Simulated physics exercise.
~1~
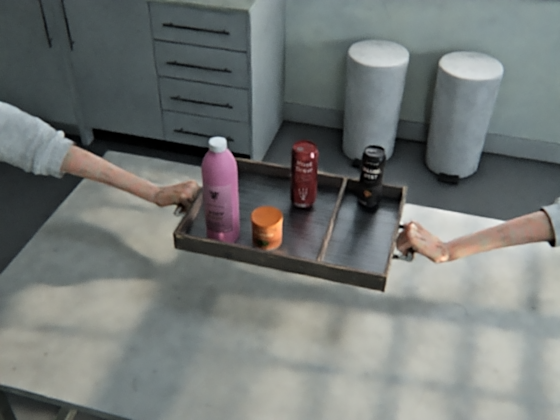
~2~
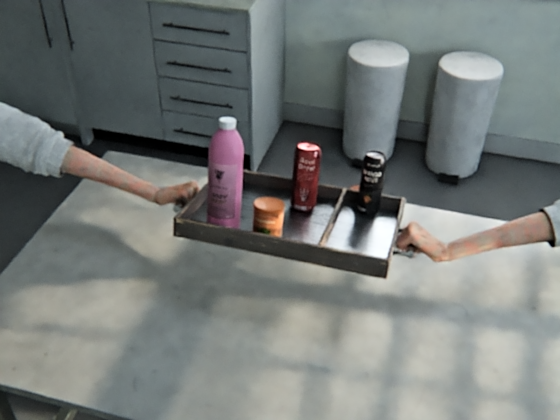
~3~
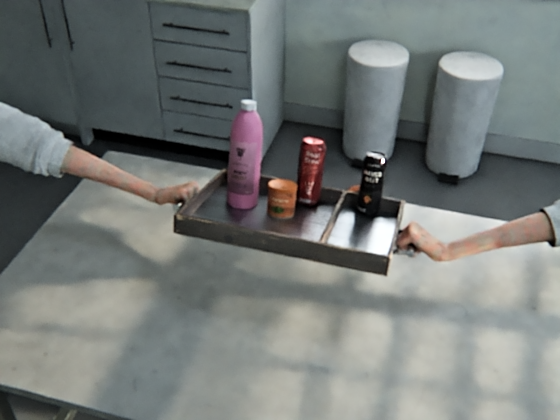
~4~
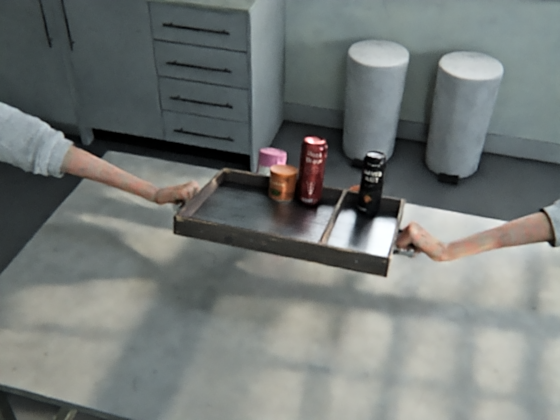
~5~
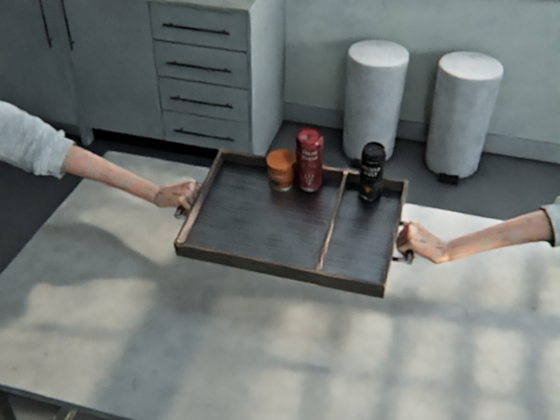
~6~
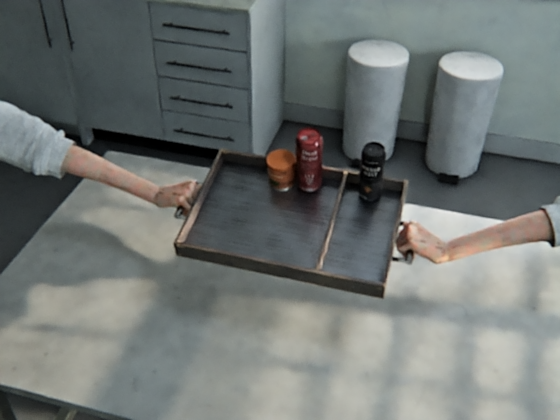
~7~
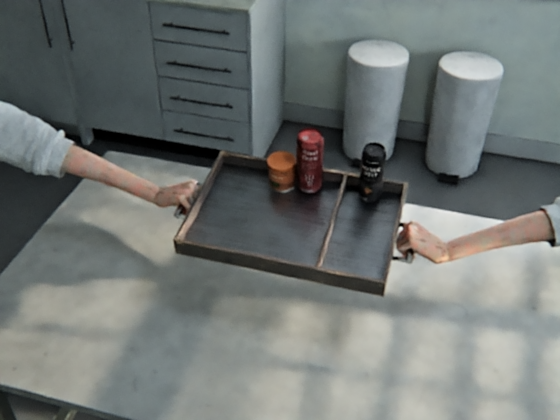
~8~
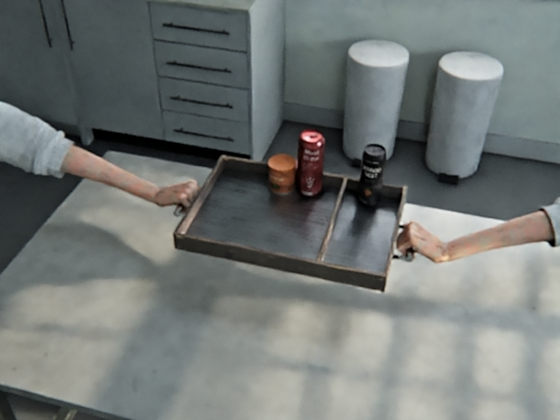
A pink bottle slides across the tilting tray and tips off its far edge.
